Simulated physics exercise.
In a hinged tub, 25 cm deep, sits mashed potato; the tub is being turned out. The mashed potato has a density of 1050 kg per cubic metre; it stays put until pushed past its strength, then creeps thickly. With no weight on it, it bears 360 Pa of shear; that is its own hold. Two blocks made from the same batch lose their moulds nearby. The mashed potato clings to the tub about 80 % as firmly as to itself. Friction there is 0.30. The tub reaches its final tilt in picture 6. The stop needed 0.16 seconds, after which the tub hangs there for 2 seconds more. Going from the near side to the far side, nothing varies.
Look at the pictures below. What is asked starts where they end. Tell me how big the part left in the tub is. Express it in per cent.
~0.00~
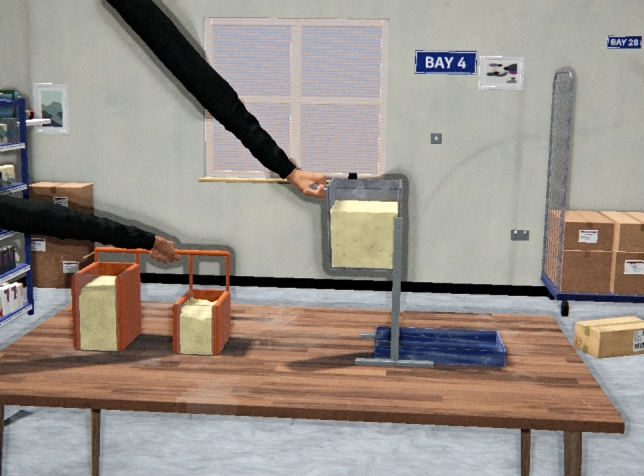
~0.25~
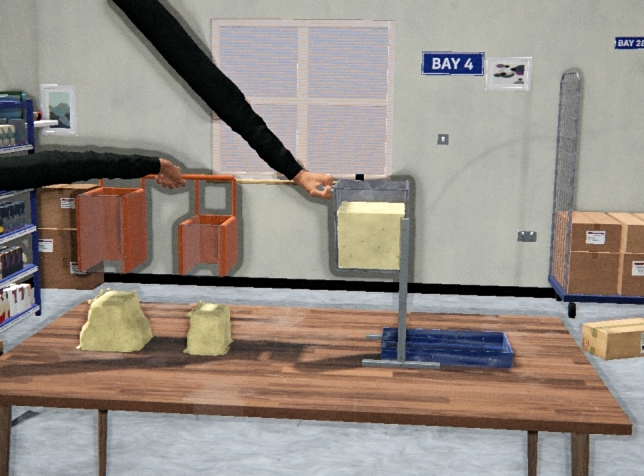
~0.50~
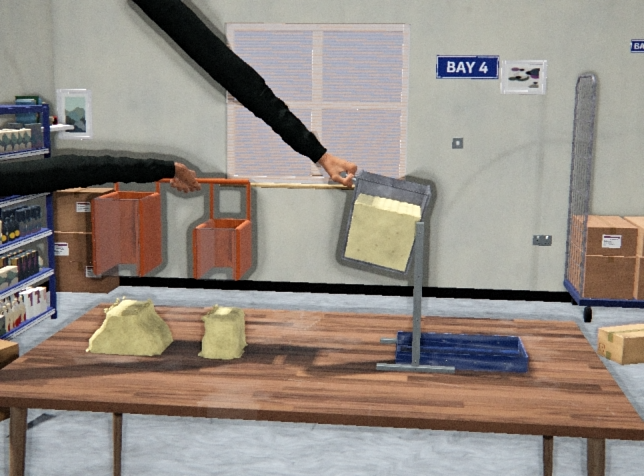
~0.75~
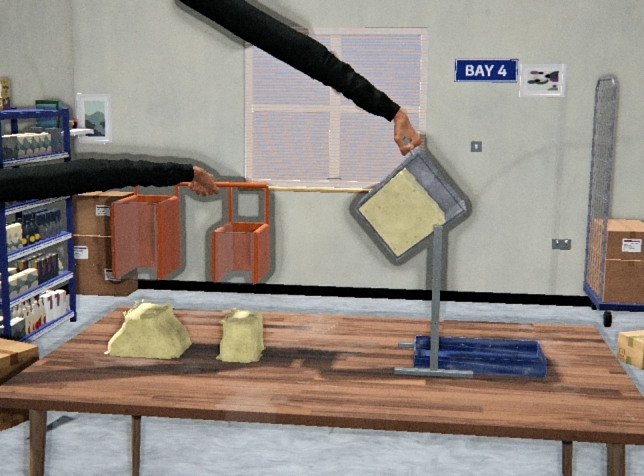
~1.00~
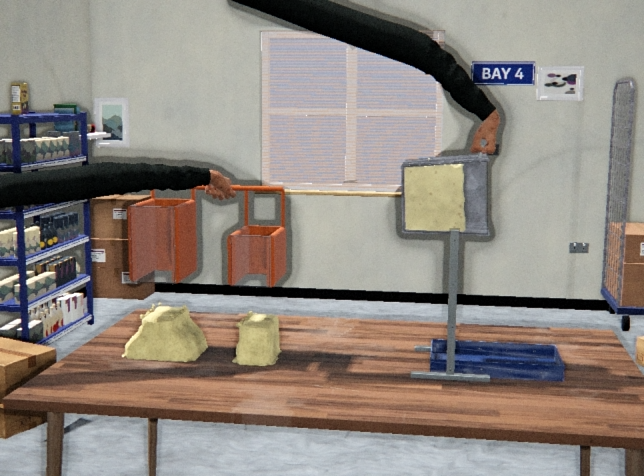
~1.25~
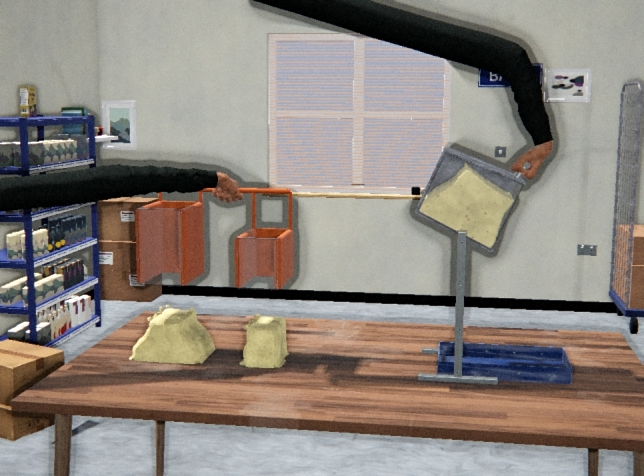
I would say about 0 percent.
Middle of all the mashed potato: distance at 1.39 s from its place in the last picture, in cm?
Something like 10 cm, I'd say.
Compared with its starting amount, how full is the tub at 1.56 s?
About 20 %.
By 1.39 s, the tub is at 114 degrees and holds 59 %.
By 1.56 s, the tub is at 114 degrees and holds 19 %.
By 1.73 s, the tub is at 114 degrees and holds 0 %.
By 1.90 s, the tub is at 114 degrees and holds 0 %.
By 3.25 s, at the end, the tub is at 114 degrees and holds 0 %.
